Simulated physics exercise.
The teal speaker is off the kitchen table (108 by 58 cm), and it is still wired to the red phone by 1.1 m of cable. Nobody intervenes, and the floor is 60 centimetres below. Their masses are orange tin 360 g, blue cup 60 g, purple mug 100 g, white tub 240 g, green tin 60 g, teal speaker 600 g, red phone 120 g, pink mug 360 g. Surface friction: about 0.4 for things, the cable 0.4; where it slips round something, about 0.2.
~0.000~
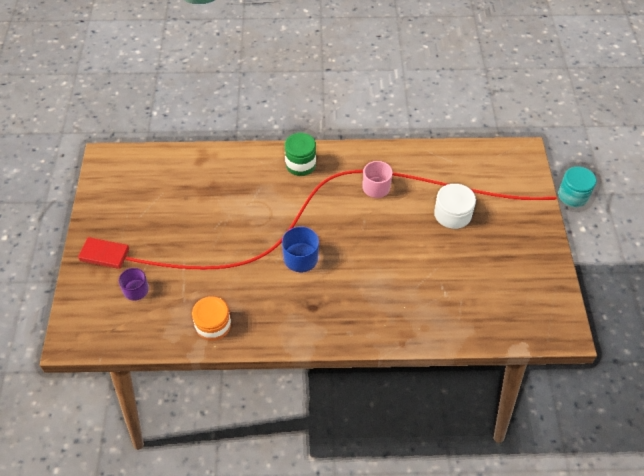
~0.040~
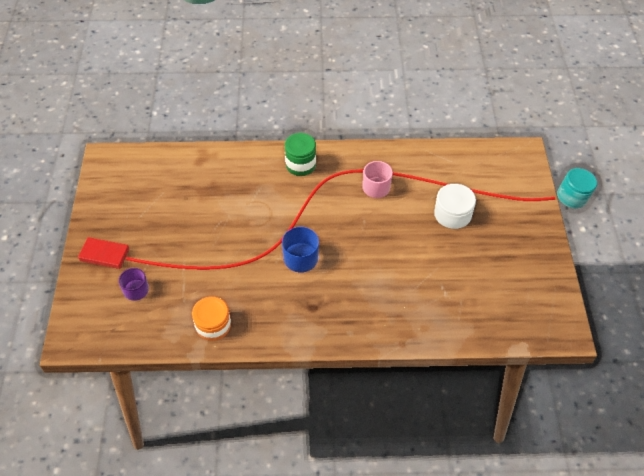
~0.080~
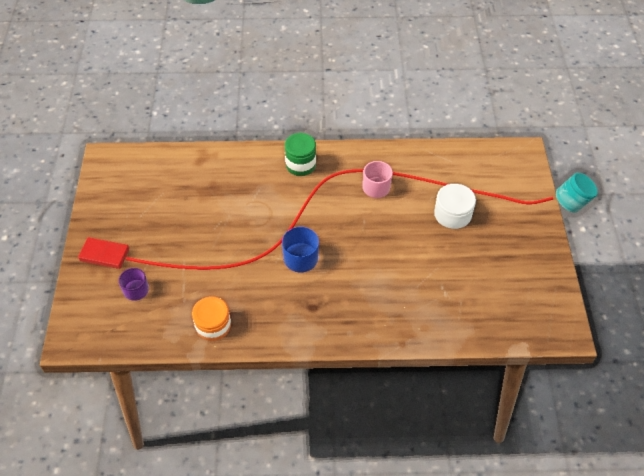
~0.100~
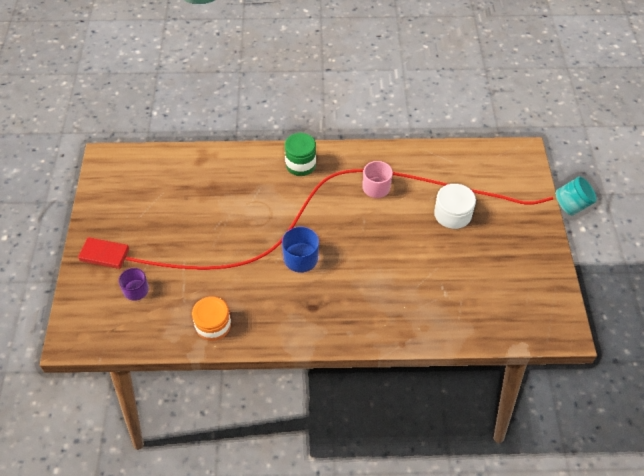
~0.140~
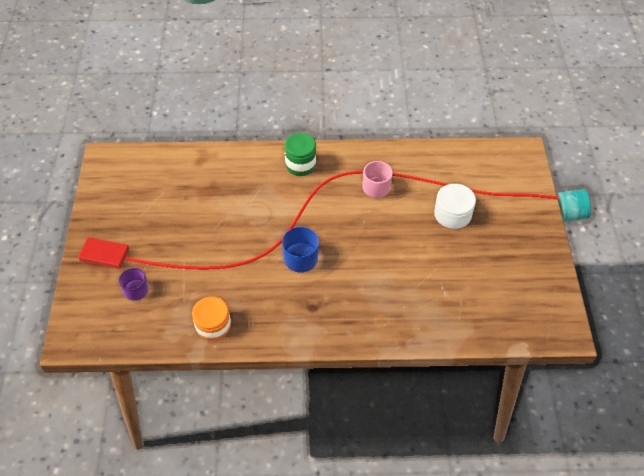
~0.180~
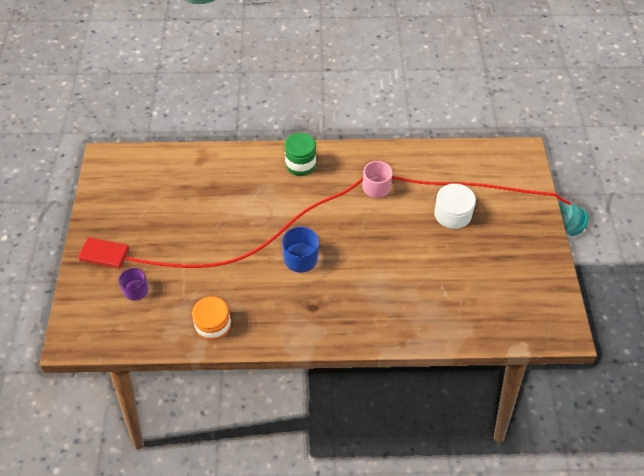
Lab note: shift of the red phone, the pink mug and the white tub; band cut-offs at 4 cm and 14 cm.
Bands: Red phone high band; pink mug low band; white tub low band.
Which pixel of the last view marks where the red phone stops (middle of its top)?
Around pixel (373, 151).
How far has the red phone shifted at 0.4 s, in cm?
36 centimetres or so.
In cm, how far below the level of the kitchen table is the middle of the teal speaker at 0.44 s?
Roughly 45 centimetres.
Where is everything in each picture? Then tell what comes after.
In the first frame, red phone (103, 251); pink mug (378, 172); white tub (457, 198); cable runs through (513, 197) (414, 178) (327, 181) (277, 245) (178, 267).
In the second frame, teal speaker (581, 179); cable runs through (512, 198) (326, 180) (178, 267).
In the third frame, teal speaker (577, 193); cable runs through (511, 200) (326, 180) (178, 267).
In the fourth frame, teal speaker (576, 196); cable runs through (511, 200) (326, 180) (178, 267).
In the fifth frame, teal speaker (574, 206); cable runs through (515, 195) (328, 181) (178, 267).
In the sixth frame, red phone (103, 251); pink mug (378, 172); white tub (457, 198); cable runs through (533, 192) (349, 190) (276, 237) (178, 266).
At 0.4 s, the cable's tail end at (282, 190); red phone 36 cm off its start, teal speaker over the edge.
At 0.7 s, the cable's tail end at (375, 174); red phone 62 cm off its start, pink mug 1 cm off its start, teal speaker over the edge.
At 0.9 s, the cable's tail end at (378, 170); red phone 64 cm off its start at (373, 151), pink mug 1 cm off its start at (382, 174), teal speaker over the edge.
At 1.2 s, the cable's tail end at (378, 170); red phone 64 cm off its start, pink mug 1 cm off its start, teal speaker over the edge.
At 2.4 s, the cable's tail end at (378, 170); red phone 64 cm off its start at (373, 151), pink mug 1 cm off its start at (382, 174), white tub 0 cm off its start at (457, 198), teal speaker over the edge.
